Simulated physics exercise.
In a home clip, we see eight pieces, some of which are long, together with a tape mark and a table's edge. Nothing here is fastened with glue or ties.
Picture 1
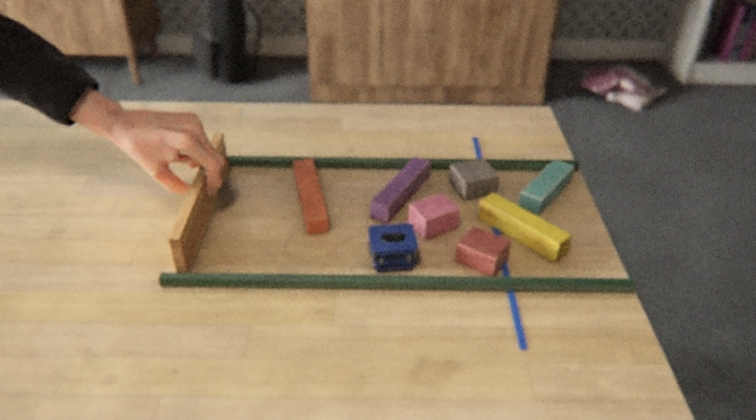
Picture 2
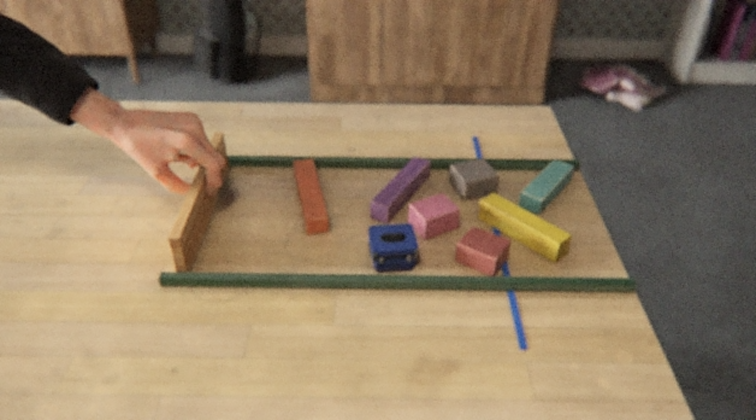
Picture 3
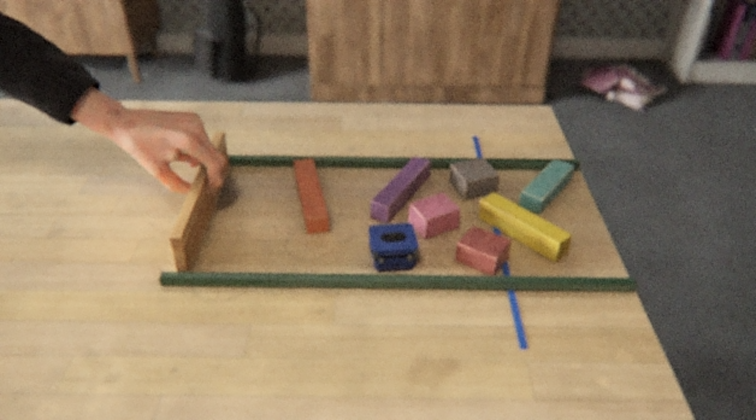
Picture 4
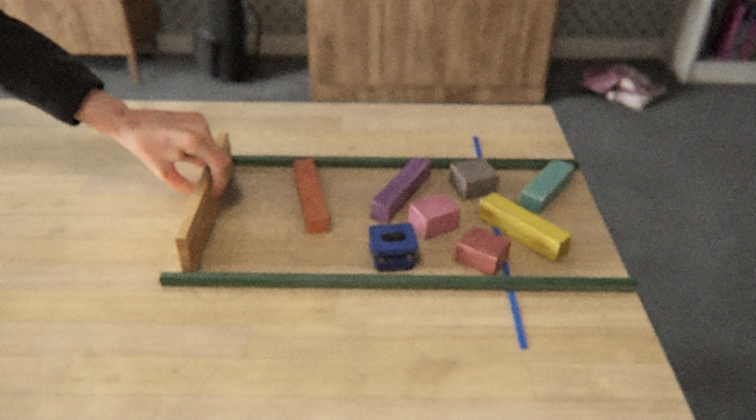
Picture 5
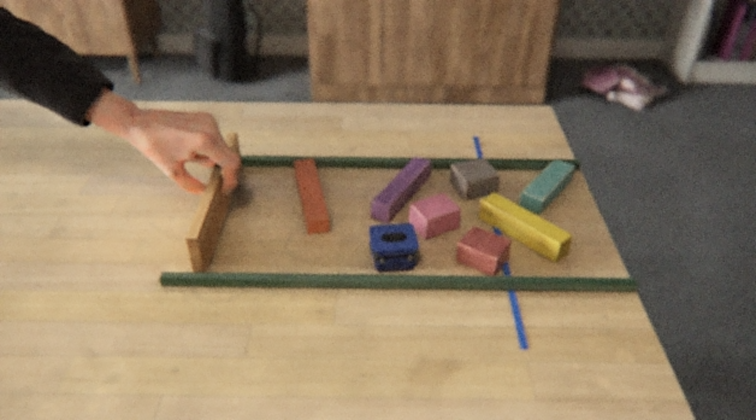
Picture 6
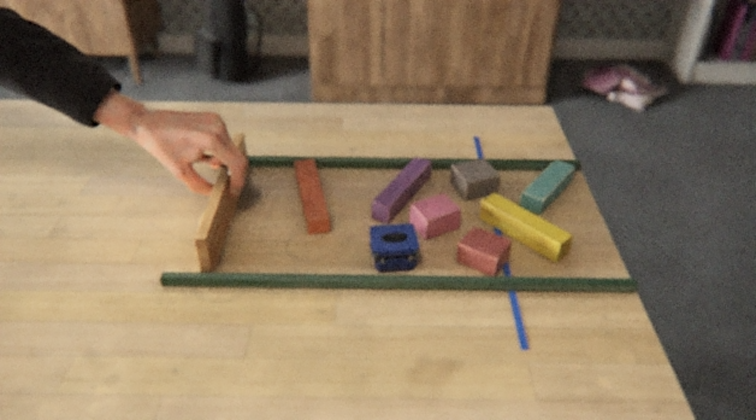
To begin with, a hand holds a wooden board upright at the left end of two green rails, with eight colourful pieces lying still to its right. The hand then slides the board a short way right, towards the orange bar, without touching it, and the pieces stay put.
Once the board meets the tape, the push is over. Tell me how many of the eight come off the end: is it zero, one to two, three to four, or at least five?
It is zero.
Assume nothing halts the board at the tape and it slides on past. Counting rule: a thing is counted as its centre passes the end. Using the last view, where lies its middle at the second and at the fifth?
(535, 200) and (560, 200).
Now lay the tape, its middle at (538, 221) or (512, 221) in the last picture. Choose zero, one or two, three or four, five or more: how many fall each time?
Going one tape after another, I'd say one to two for the first and one to two for the second.
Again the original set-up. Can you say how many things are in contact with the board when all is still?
That makes 2.
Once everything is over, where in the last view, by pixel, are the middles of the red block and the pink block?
The red block finishes at (574, 260); the pink block finishes at (550, 229).
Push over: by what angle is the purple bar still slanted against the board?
I'd say it's about 0° out of line.
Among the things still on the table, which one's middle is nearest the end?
It's the turquoise bar that ends up nearest.
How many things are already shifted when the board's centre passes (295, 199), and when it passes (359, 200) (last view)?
One spot: 1. Other spot: 2.
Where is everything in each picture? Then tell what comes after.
The first frame shows turquoise bar (547, 186); yellow stick (523, 226); grey block (474, 179); board (203, 198); tape (494, 220).
The second frame shows yellow stick (523, 226); orange bar (310, 194).
The third frame shows grey block (474, 178); board (204, 197).
The fourth frame shows turquoise bar (547, 185); pink block (434, 216).
The fifth frame shows yellow stick (524, 226); blue case (393, 248).
The sixth frame shows turquoise bar (548, 186); yellow stick (524, 226); grey block (475, 179); board (225, 198); tape (495, 220).
Early on, none off yet; turquoise bar at rest near (548, 186); yellow stick at rest near (524, 226); grey block at rest near (475, 179).
A while later, none off yet; turquoise bar moving near (553, 187); yellow stick travelled a little near (549, 221); grey block travelled about its own width near (512, 181).
Finally, the number that fall off is zero.
